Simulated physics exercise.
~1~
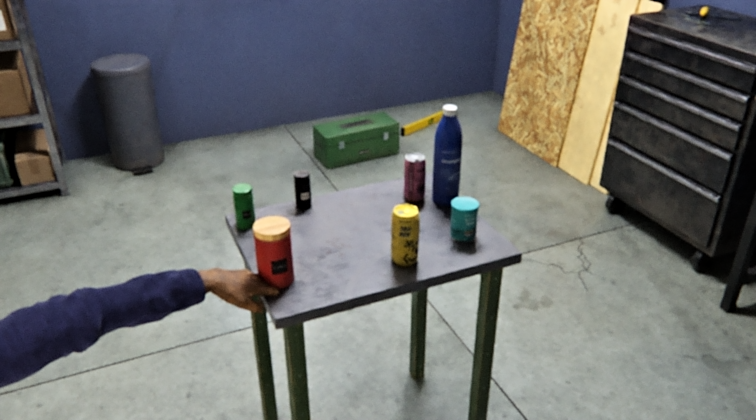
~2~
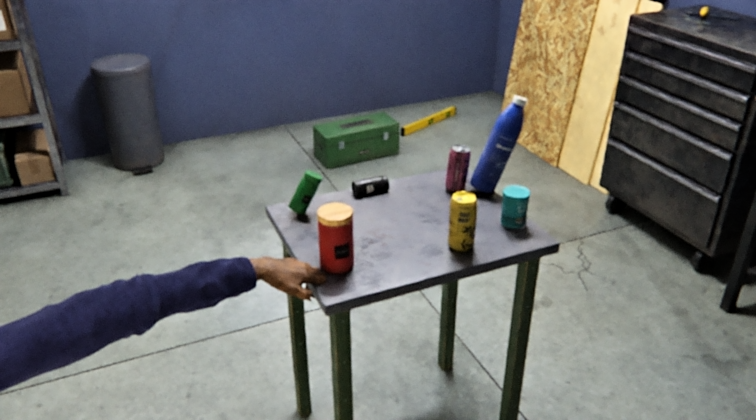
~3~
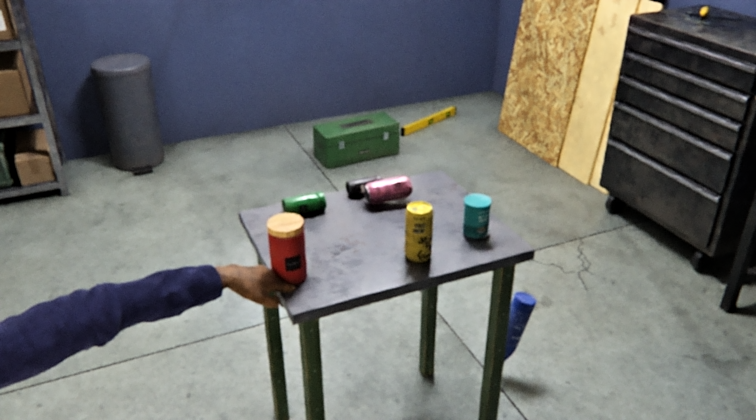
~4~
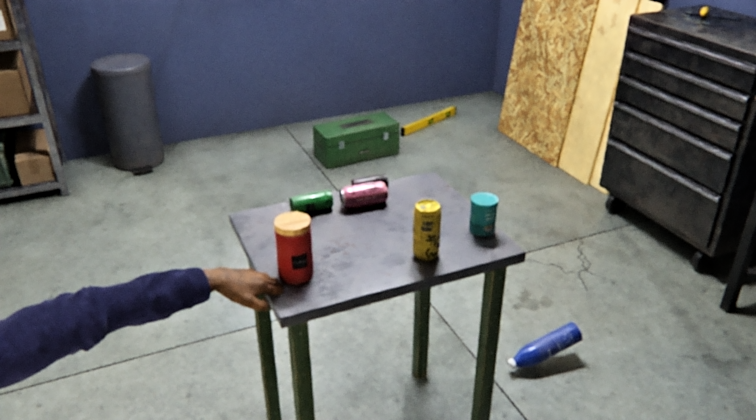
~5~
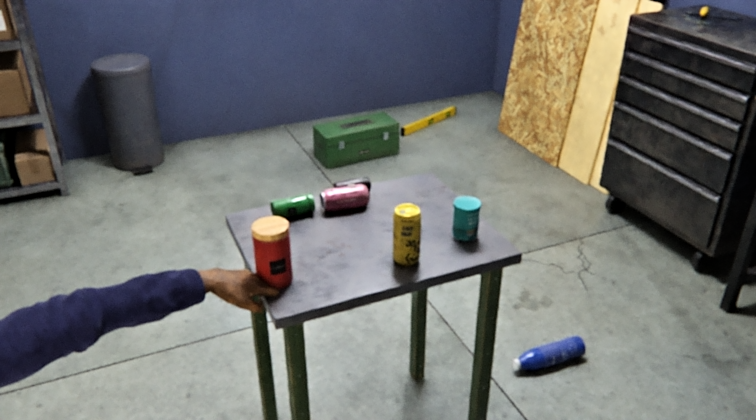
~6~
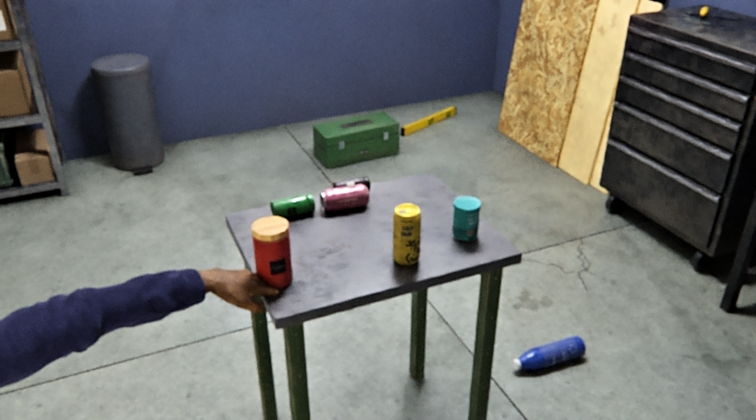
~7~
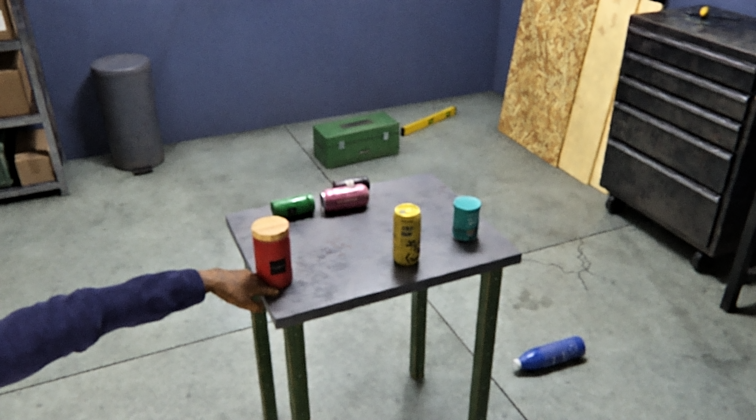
A dark-topped side table stands on the concrete floor of a blue-walled workshop, seen from slightly above, with a dark-sleeved arm reaching from the left to its near corner. On it stand a red jar, a yellow can, a turquoise tin, a green shaker, a small black shaker, a pink can and a tall blue bottle. The hand jerks the table right, tipping the black shaker over and leaving the green shaker and bottle leaning. As the table shifts back left, the bottle drops off the right side and the green shaker and pink can topple. After another small shift right and back, the table rests, the bottle lying on the floor, the red jar, yellow can and turquoise tin still upright.
